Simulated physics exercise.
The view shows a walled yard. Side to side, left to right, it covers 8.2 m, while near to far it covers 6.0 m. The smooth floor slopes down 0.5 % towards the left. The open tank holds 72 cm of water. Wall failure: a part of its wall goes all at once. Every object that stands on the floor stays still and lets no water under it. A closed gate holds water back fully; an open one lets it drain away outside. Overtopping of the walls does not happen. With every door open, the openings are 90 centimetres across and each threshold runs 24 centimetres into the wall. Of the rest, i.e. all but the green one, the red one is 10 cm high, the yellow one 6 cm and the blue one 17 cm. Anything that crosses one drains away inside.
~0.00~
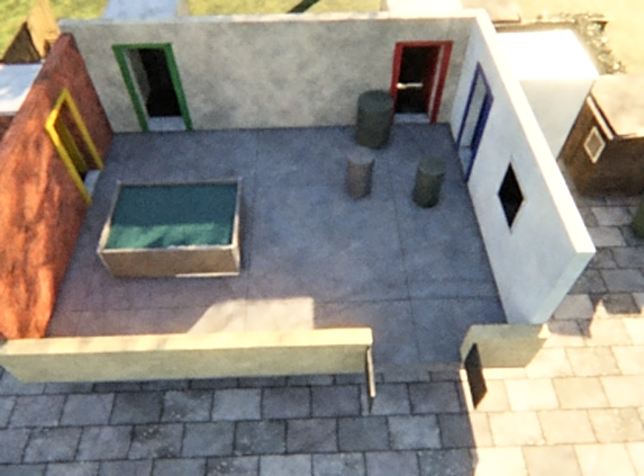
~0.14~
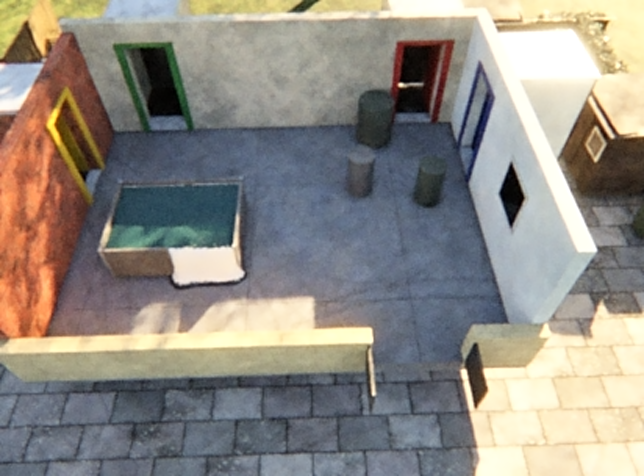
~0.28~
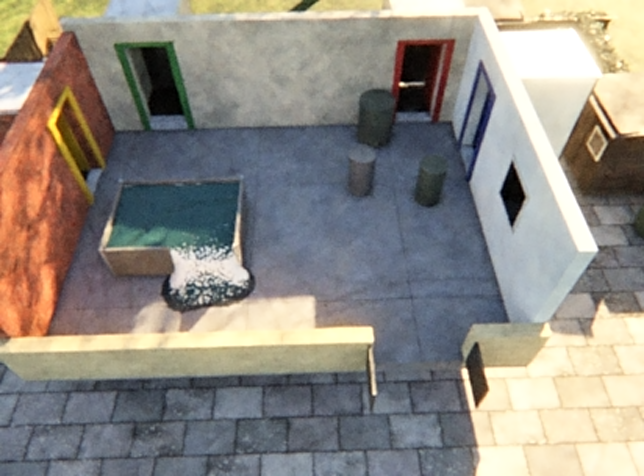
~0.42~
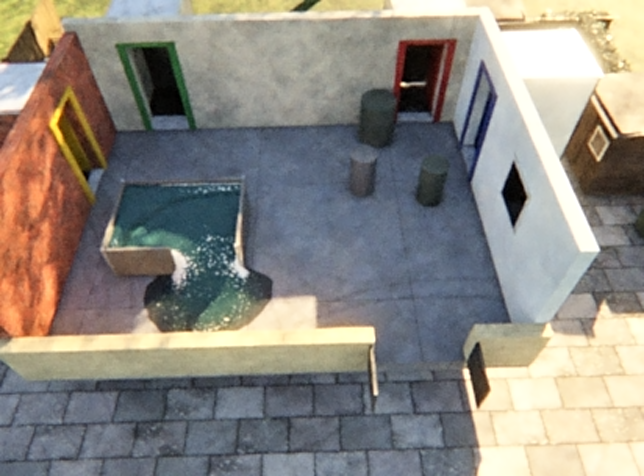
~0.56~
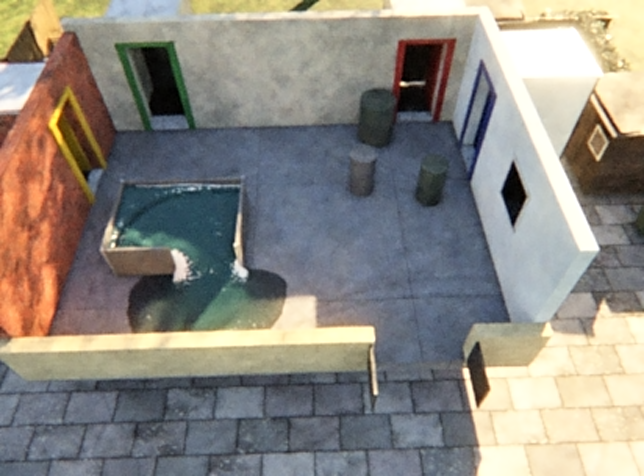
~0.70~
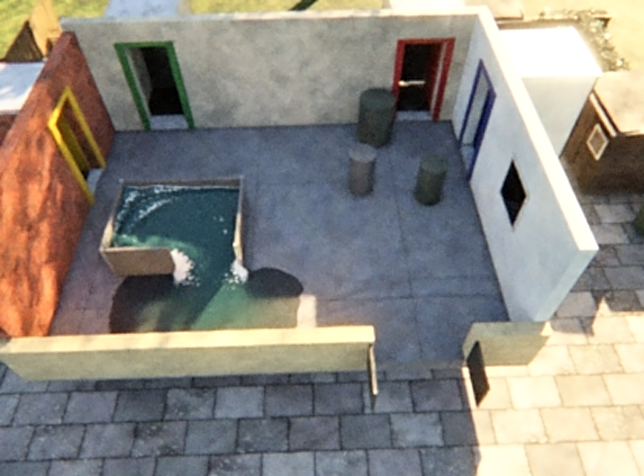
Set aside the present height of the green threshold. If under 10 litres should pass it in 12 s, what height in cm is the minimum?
The minimum is around 9.5 cm.
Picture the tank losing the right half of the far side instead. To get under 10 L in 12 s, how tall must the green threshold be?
The answer is some 18 cm.
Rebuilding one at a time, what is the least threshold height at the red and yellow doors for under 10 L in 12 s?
About 9.5 cm at red and about 6.0 cm at yellow.
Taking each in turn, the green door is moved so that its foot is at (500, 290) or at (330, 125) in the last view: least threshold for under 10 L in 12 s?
Around 16 and 5.5 cm respectively.
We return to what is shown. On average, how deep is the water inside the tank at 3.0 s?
About 29 centimetres on average.
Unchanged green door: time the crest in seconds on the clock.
Near 6.0 seconds.
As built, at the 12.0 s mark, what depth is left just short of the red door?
Lab note: Depth approx. 7.0 cm.
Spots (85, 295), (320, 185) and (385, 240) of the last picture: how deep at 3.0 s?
Roughly 14, 0 and 1 centimetres.
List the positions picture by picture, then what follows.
The first frame shows still water, 72 cm deep, in the open tank at (174, 216); the green door at (158, 96) is dry.
In the second frame, the front is at (180, 286), 0.3 m from the gap at (206, 265); 0.2 m2 of floor is wet, 72 cm left at the back.
In the third frame, water pours out at (207, 264) and has run 0.8 m, to (184, 307); about 11 cm deep outside, 72 cm at the back.
In the fourth frame, the front is at a hidden place, 1.4 m from the gap at (209, 265); 2.3 m2 of floor is wet, 68 cm left at the back.
In the fifth frame, the front is at a hidden place, 1.8 m from the gap at (209, 265); 3.7 m2 of floor is wet, 62 cm left at the back.
In the sixth frame, the gap is at (208, 264), the front 1.9 m out at a hidden place; the back of the open tank holds 62 cm; the green door at (160, 94), 4.5 m from the gap, is still 4.4 m from the nearest water.
After 1.4 s water covers 15 % of the floor, deepest (47 cm) near (210, 345); it has not reached the green door.
After 3.0 s water covers 40 % of the floor, deepest (31 cm) near (40, 361); it has not reached the green door.
After 12.0 s water covers 100 % of the floor, deepest (9 cm) near (279, 141); 6 cm at the green door, 0 litres in over its 22 cm threshold.
At the green door as built, the water arrived by 4.4 s and peaked near 12 cm at 6.2 s.
Run again over the same 12 s with other heights there, 21 litres in over 8 cm, 4 litres over 10.5 cm. The limit of 10 litres is kept from about 9.5 cm up.
